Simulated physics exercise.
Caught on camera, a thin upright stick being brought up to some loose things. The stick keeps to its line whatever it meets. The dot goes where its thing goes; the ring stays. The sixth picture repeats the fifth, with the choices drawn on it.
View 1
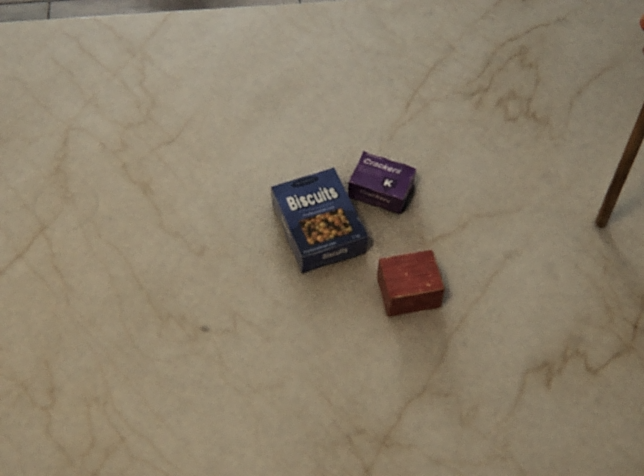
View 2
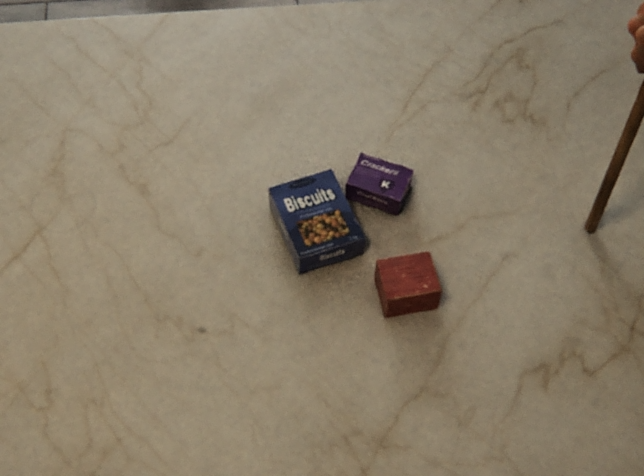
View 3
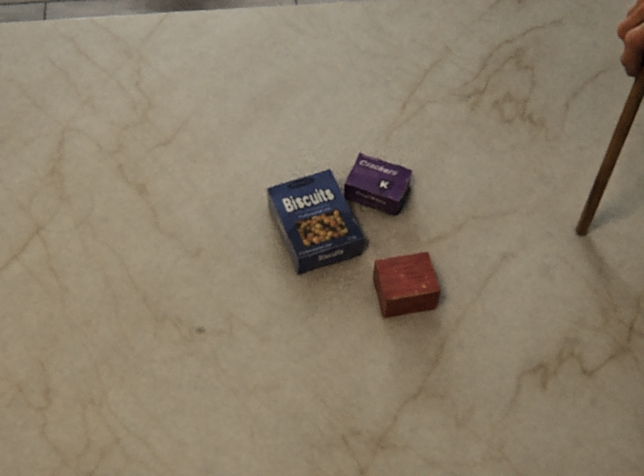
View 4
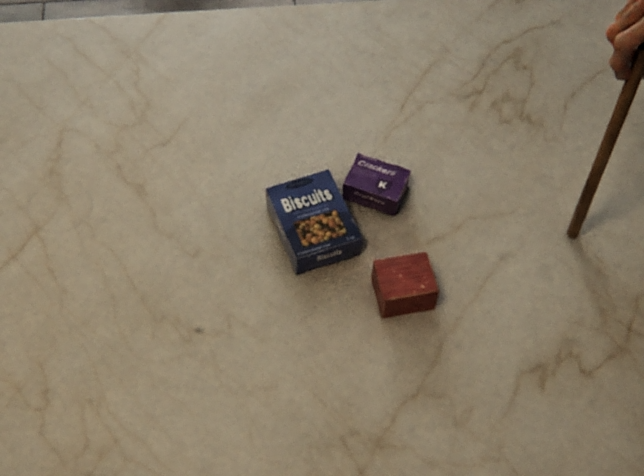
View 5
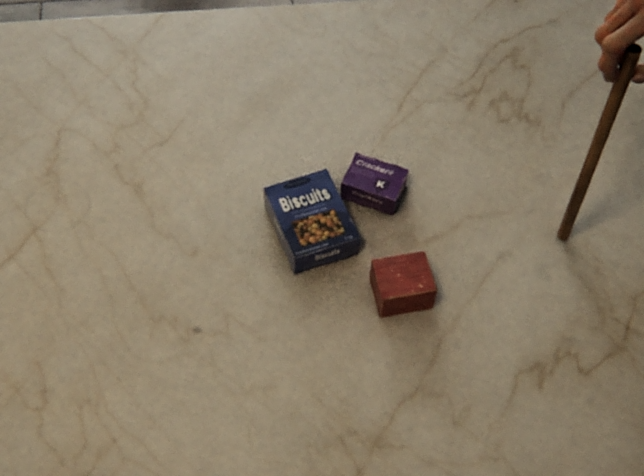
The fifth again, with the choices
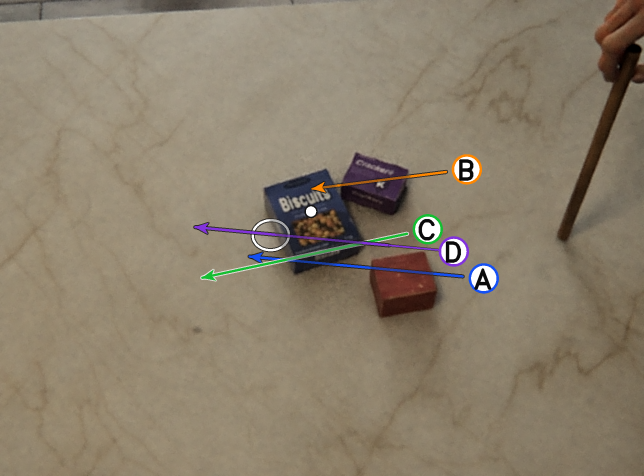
The footage shows a blue biscuits packet, a purple crackers packet and a red block resting on a pale veined surface, while a hand at the right moves a thin upright stick slightly left, the objects staying almost unchanged.
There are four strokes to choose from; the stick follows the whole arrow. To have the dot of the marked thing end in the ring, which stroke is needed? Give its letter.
Choose stroke B.
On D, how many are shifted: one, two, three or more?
In all, one.
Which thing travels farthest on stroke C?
The blue packet.
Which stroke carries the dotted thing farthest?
Stroke D.
On the copy, A from (463, 276) to (249, 257); B from (446, 172) to (312, 189); C from (407, 234) to (202, 278); D from (389, 245) to (195, 227); the ring at (270, 235); the white dot at (311, 211).
On B. First, foot of the stick (398, 179); blue packet (311, 221).
Then, foot of the stick (350, 185); blue packet (292, 226); purple packet (335, 196).
Finally, foot of the stick (312, 190); blue packet (273, 243); purple packet (303, 203); the dot on the blue packet is in the ring.
By contrast, A leaves the dotted thing at (294, 208); C leaves the dotted thing at (255, 214); D leaves the dotted thing at (212, 183).
